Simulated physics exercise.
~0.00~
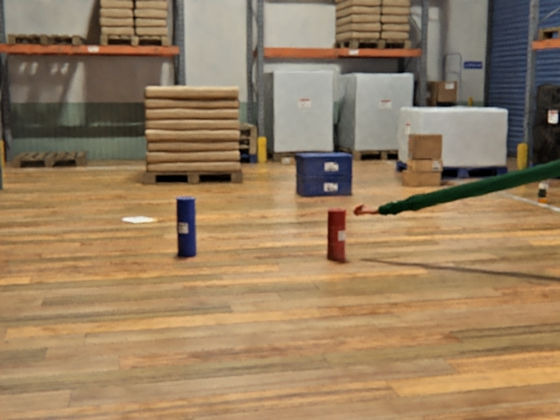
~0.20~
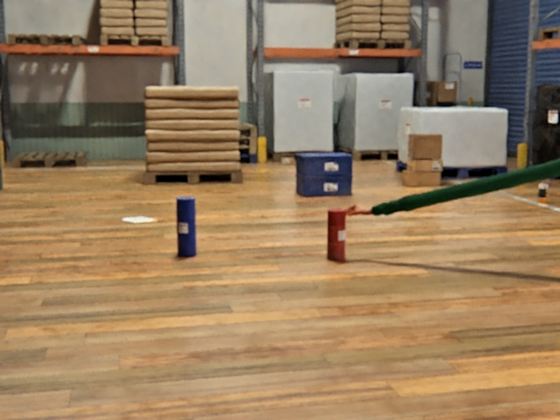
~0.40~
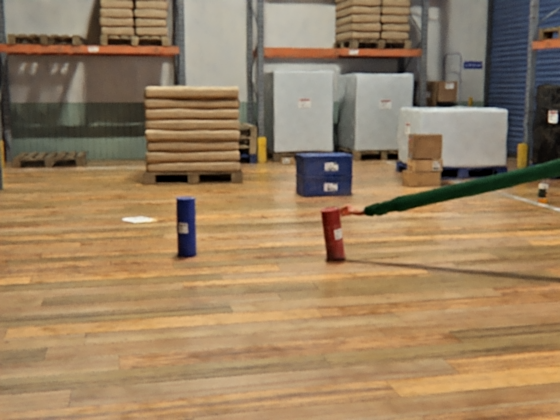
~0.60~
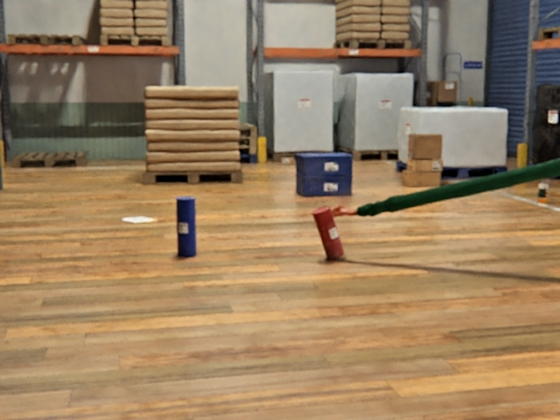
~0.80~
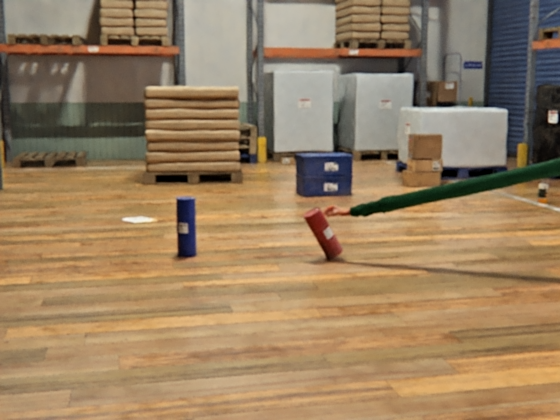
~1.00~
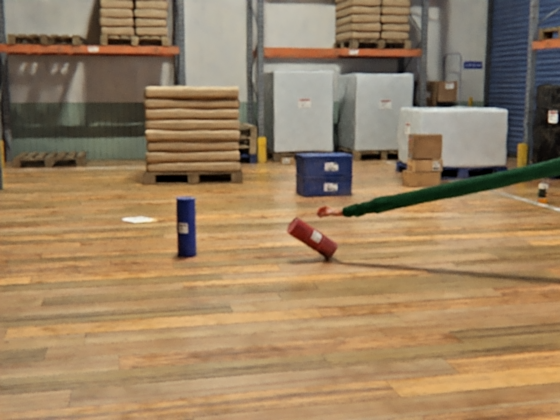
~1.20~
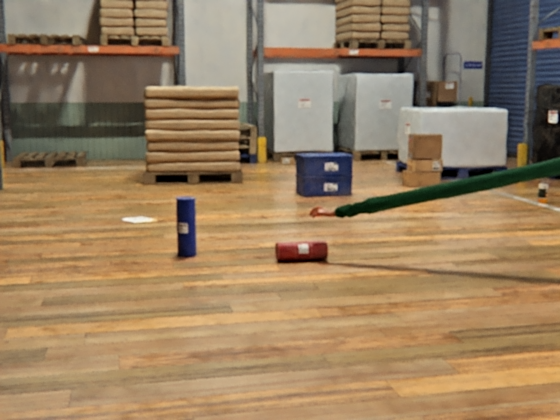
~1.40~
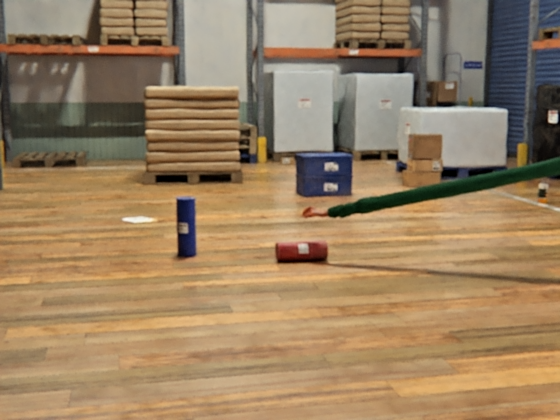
A long green arm with a reddish tip reaches in from the right toward a red canister standing on the wooden floor of a warehouse, seen from a still, low viewpoint. A blue canister stands to the left, with stacked brown sacks, blue boxes, pale wrapped loads and orange racking behind. The tip meets the upper part of the red canister and pushes it left. The canister leans further and further, then tips away from the tip and drops onto its side. It ends lying on the floor, while the blue canister still stands untouched.
